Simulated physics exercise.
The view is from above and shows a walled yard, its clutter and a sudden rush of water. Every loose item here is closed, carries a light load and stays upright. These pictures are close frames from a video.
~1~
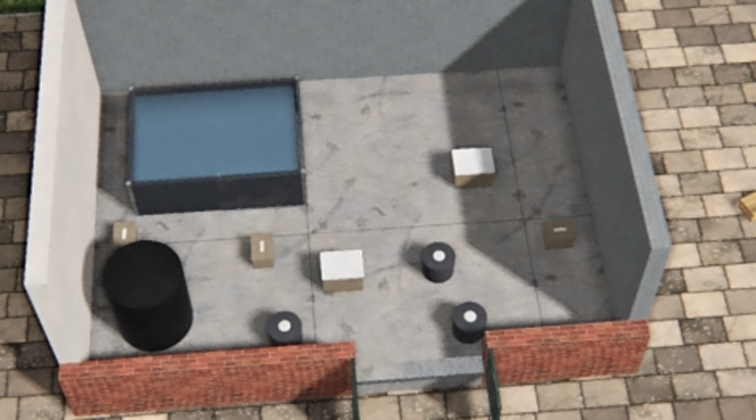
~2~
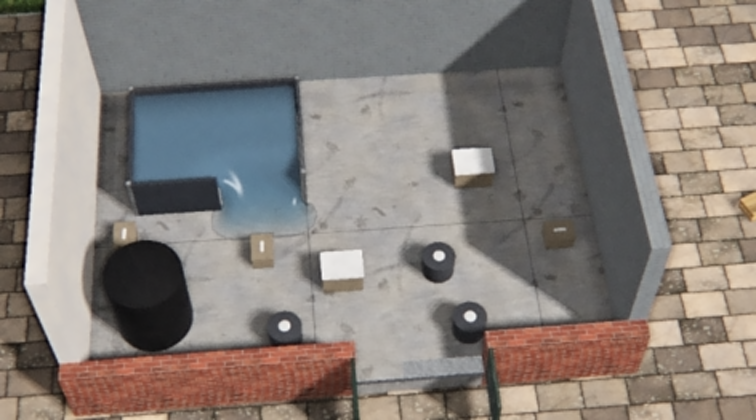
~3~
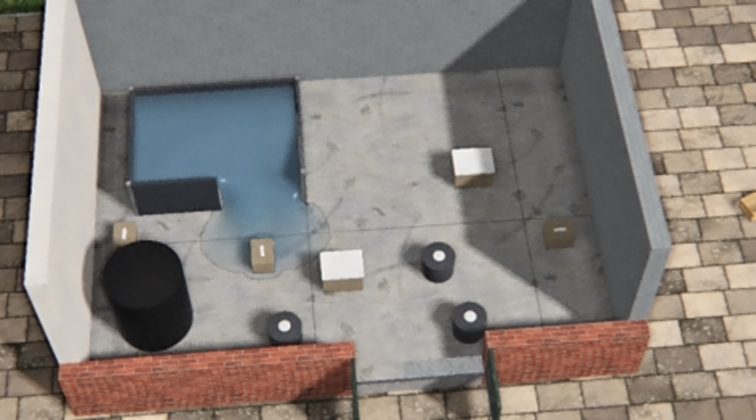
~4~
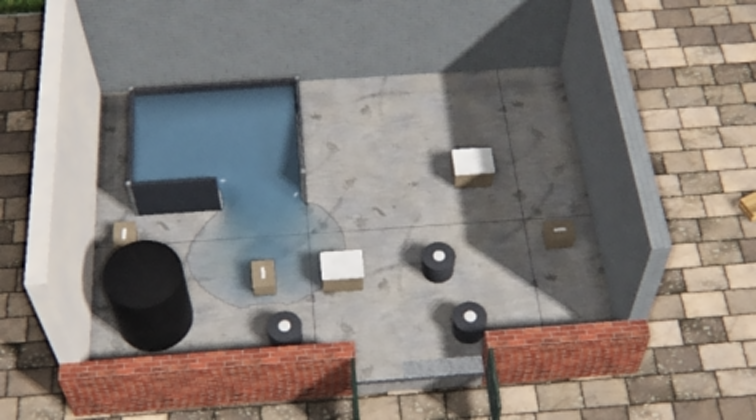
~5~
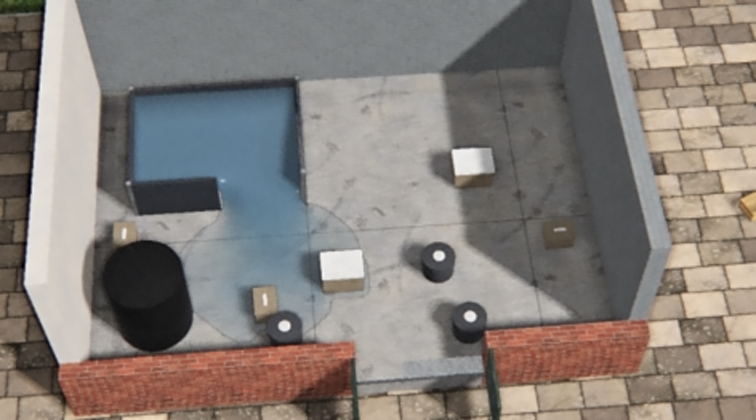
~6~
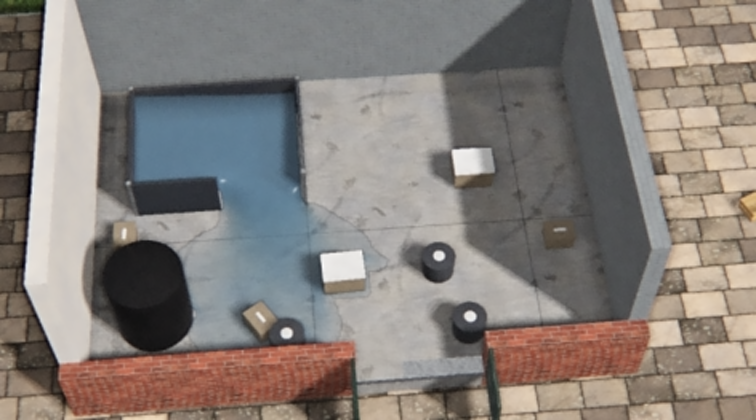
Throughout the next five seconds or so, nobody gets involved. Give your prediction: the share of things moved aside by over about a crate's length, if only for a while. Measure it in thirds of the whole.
Share: Two thirds and up.
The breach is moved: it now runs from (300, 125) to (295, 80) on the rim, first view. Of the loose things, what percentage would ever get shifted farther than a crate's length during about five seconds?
I make it 40 per cent.
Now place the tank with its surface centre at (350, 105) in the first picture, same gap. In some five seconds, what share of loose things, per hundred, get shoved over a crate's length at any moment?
Estimate: Around 60 per cent of them.
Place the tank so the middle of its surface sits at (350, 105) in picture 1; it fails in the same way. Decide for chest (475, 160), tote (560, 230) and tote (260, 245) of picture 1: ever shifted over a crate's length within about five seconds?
In that order: Not that far, that far or more, short of that.
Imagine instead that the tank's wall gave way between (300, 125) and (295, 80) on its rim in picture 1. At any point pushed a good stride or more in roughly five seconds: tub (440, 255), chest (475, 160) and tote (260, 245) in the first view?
Falls short, travels that far, falls short.
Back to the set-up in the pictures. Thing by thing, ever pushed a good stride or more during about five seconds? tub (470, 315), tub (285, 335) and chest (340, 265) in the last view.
Per object, same order: The full distance / the full distance / the full distance.
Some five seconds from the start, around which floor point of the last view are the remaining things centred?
Mean position: Approx. (417, 239) px.
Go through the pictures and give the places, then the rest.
A tote at (262, 247), on the bottom; a tub at (284, 326) rests on the ground; 0 of 8 have shifted, in the first frame.
A tote at (262, 247) rests on the ground; a tub at (284, 326) rests on the ground; 0 of 8 have shifted, in the second frame.
A tote at (262, 251) rests on the ground, close to its start; a tub at (284, 326), on the bottom; 1 of 8 have shifted, in the third frame.
A tote at (263, 273), on the bottom, a stride from its start; a tub at (284, 326), on the bottom; 1 of 8 have shifted, in the fourth frame.
A tote at (265, 300), on the bottom, a stride from its start; a tub at (284, 326) rests on the ground; 1 of 8 have shifted, in the fifth frame.
A tote at (261, 317) rests on the ground, a stride from its start; a tub at (286, 333), on the bottom, close to its start; 2 of 8 have shifted, in the sixth frame.
A moment on, 1 of 8 are well off their spots; 2 afloat.
Next, 4 of 8 are well off their spots; 2 afloat.
Later, 5 of 8 are well off their spots; 4 afloat.
In the end, 7 of 8 are well off their spots, and 7 have been at some point; 3 afloat.
